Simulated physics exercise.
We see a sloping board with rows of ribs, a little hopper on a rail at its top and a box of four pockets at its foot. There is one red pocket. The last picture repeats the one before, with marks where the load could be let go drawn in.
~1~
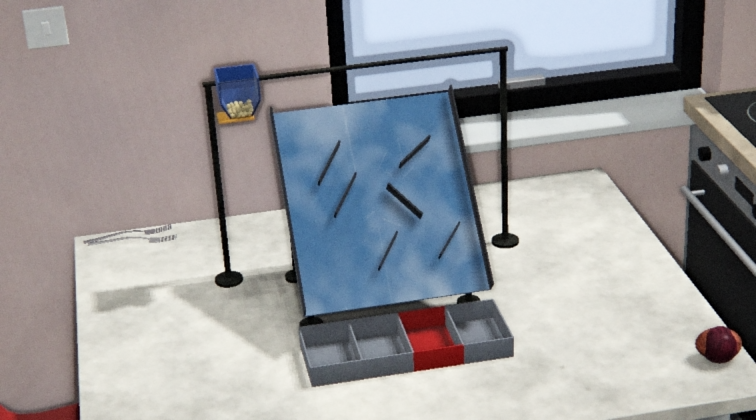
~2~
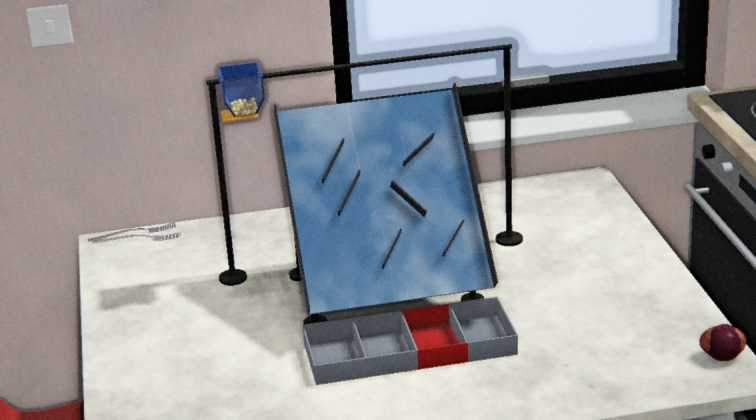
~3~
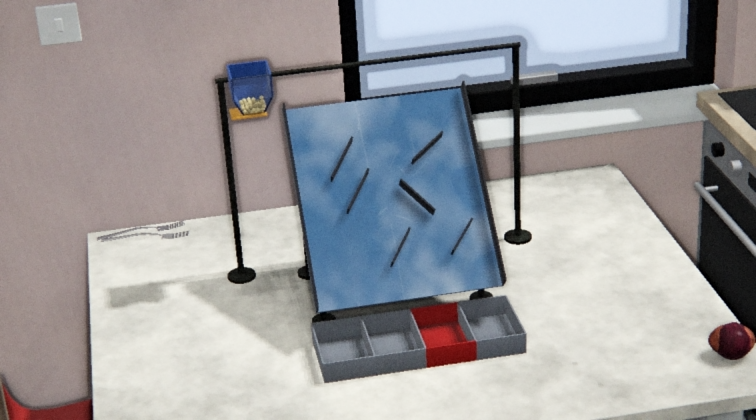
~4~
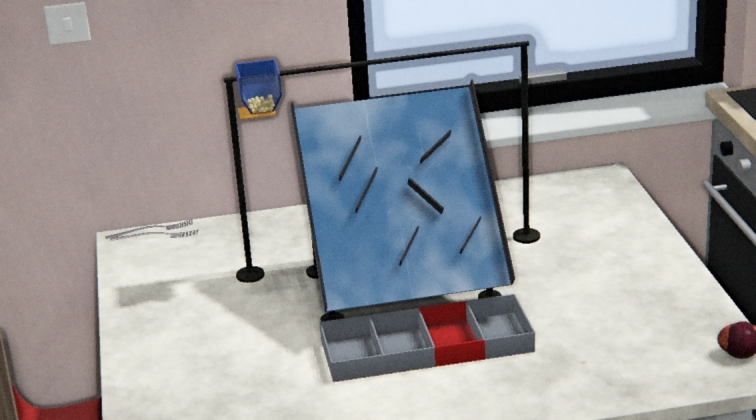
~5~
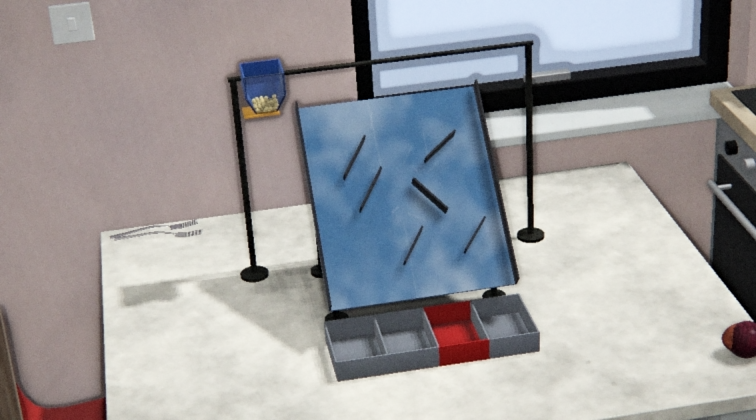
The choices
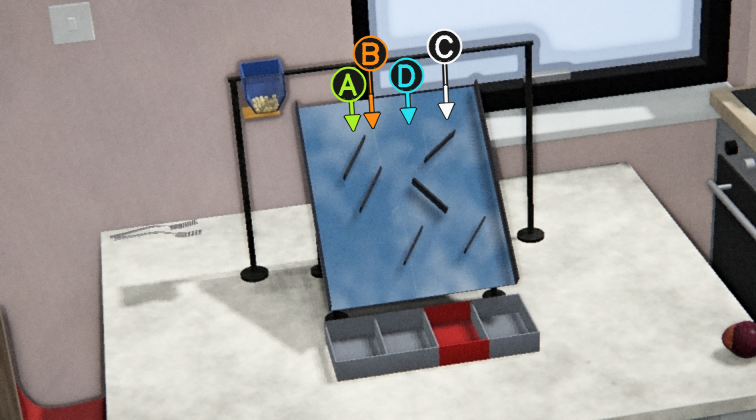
A sloping blue board with dark ribs stands above a four-pocket box, one pocket red, as the view shifts slightly.
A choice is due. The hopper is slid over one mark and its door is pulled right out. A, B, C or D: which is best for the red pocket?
Choose D.
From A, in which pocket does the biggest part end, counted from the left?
It is the first one.
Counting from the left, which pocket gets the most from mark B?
It is the first one.
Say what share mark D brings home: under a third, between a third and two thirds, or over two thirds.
Mark D gives between a third and two thirds.
On the marked copy, mark A meets the board at (353, 125); mark B meets the board at (372, 122); mark C meets the board at (446, 113); mark D meets the board at (408, 117).
For mark A, a small part in the red pocket, nearly all in other pockets.
For mark B, a small part in the red pocket, most in other pockets, a small part outside the box.
For mark C, a small part in the red pocket, most in other pockets, a small part outside the box.
For mark D, about a third in the red pocket, about half in other pockets, a small part outside the box.
